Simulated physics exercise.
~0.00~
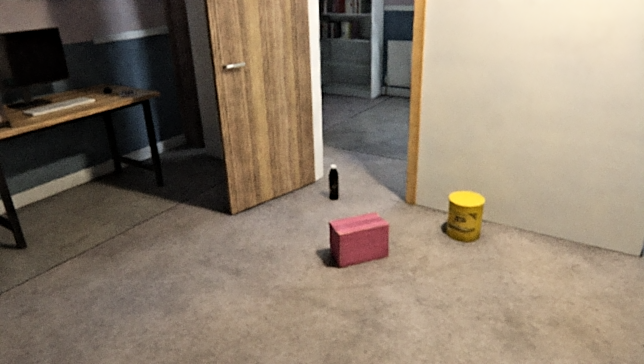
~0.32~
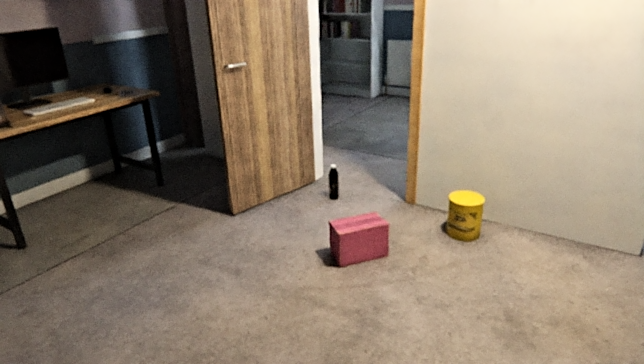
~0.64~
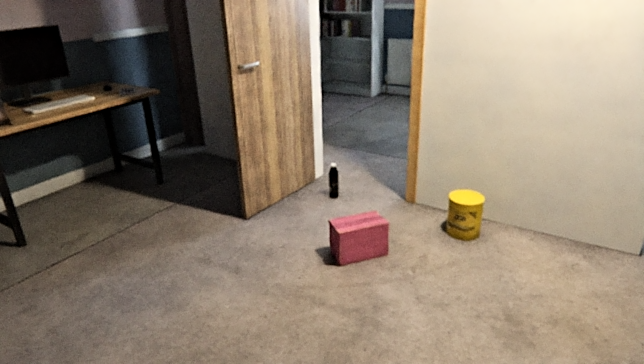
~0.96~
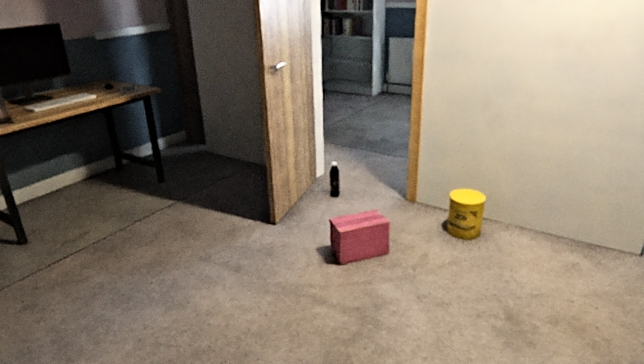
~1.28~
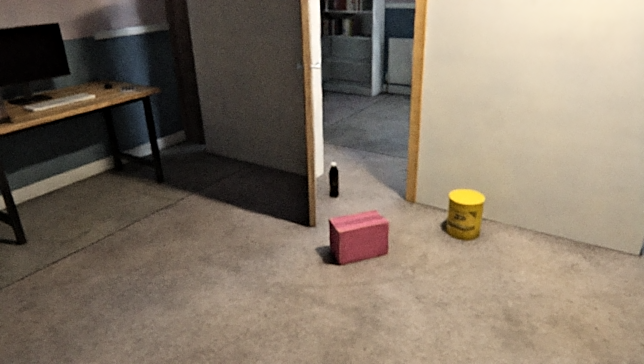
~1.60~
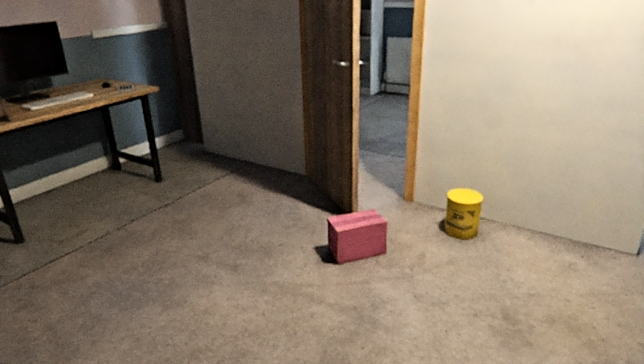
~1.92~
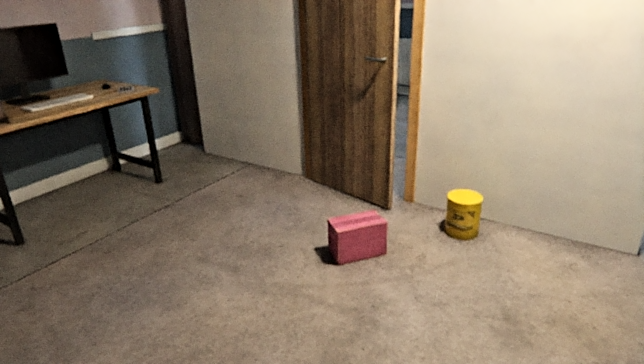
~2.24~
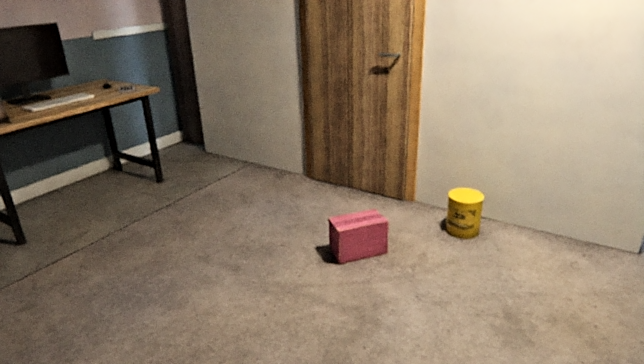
A wooden door that stood wide open swung steadily to the right across the doorway, hiding the black bottle near the opening from view, and ended up shut, with the pink parcel and yellow pail still sitting on the carpet in front.
